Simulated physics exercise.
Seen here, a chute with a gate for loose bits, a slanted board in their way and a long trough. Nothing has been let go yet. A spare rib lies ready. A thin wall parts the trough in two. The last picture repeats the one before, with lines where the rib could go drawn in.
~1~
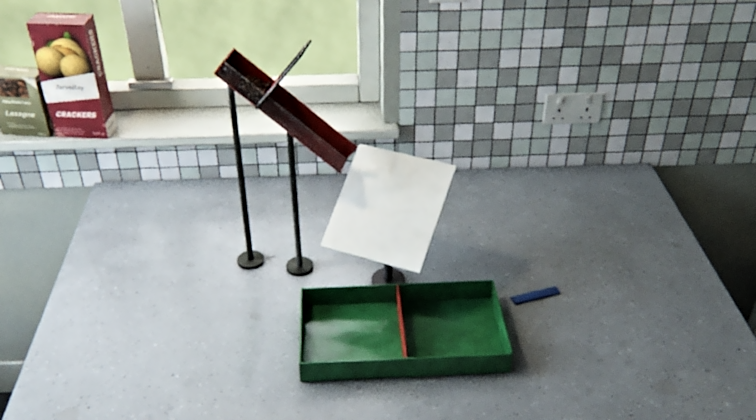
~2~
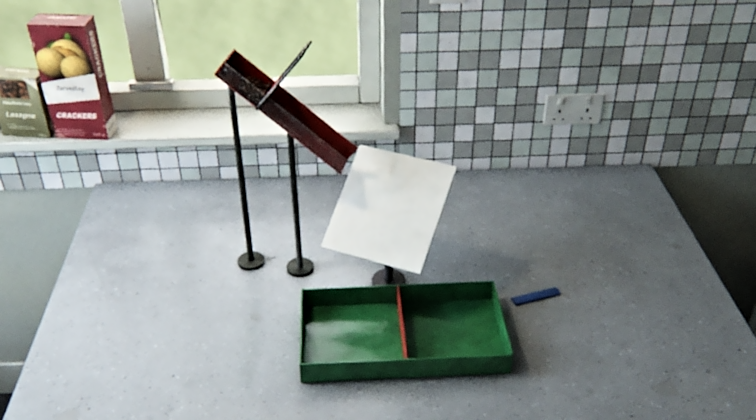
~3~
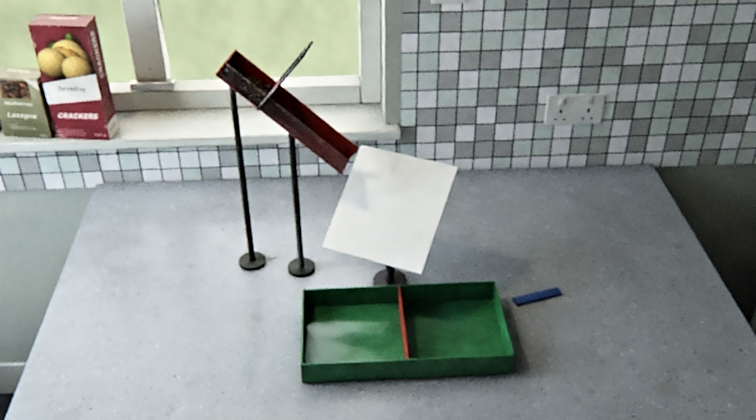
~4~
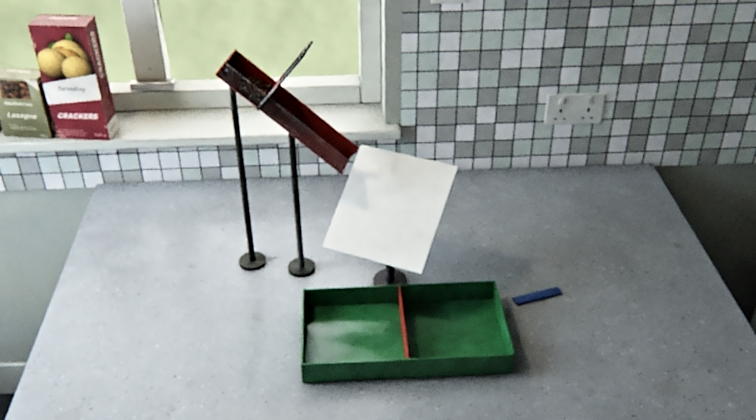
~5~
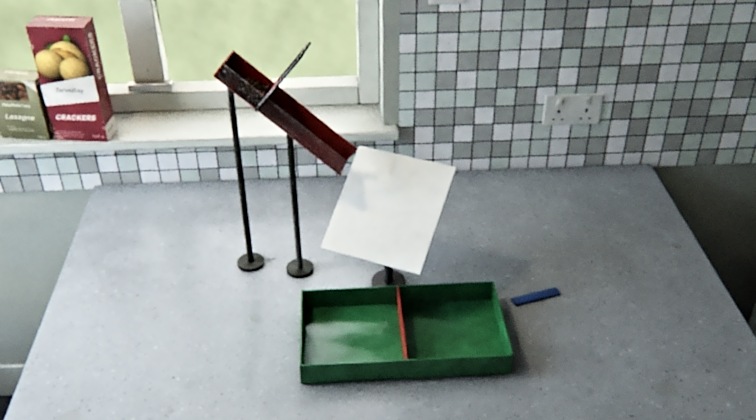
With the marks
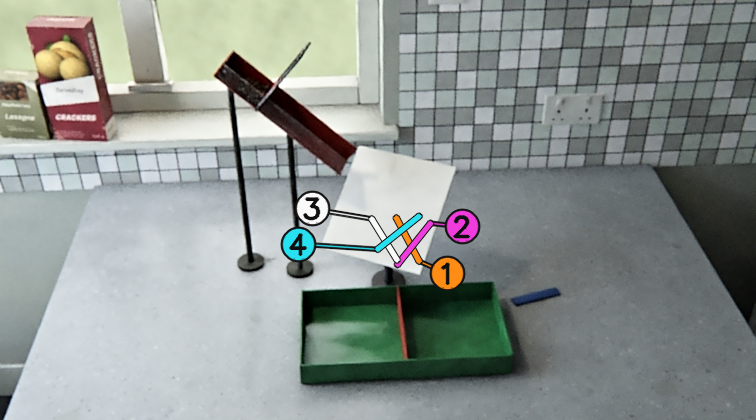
At the start, a dark red chute on thin black stands slopes down to the right toward a tilted white board, its gate closed across small dark bits. Below sits a green trough with a red divider, a blue strip lying beside it. Throughout, nothing visibly moves, and the gate stays shut.
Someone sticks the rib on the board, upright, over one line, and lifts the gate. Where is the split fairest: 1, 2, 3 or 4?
Take 1.
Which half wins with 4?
The left half.
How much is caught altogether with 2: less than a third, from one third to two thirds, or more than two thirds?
Line 2 gives more than two thirds.
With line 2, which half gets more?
The left half.
On the marked copy, line 1 from (396, 217) to (419, 261); line 2 from (430, 223) to (397, 264); line 3 from (371, 218) to (397, 259); line 4 from (419, 216) to (377, 249).
If 1 is chosen, of what is caught, about a third in the left half, about two thirds in the right.
If 2 is chosen, of what is caught, nearly all in the left half, a small part in the right.
If 3 is chosen, of what is caught, a small part in the left half, nearly all in the right.
If 4 is chosen, of what is caught, most in the left half, a small part in the right.
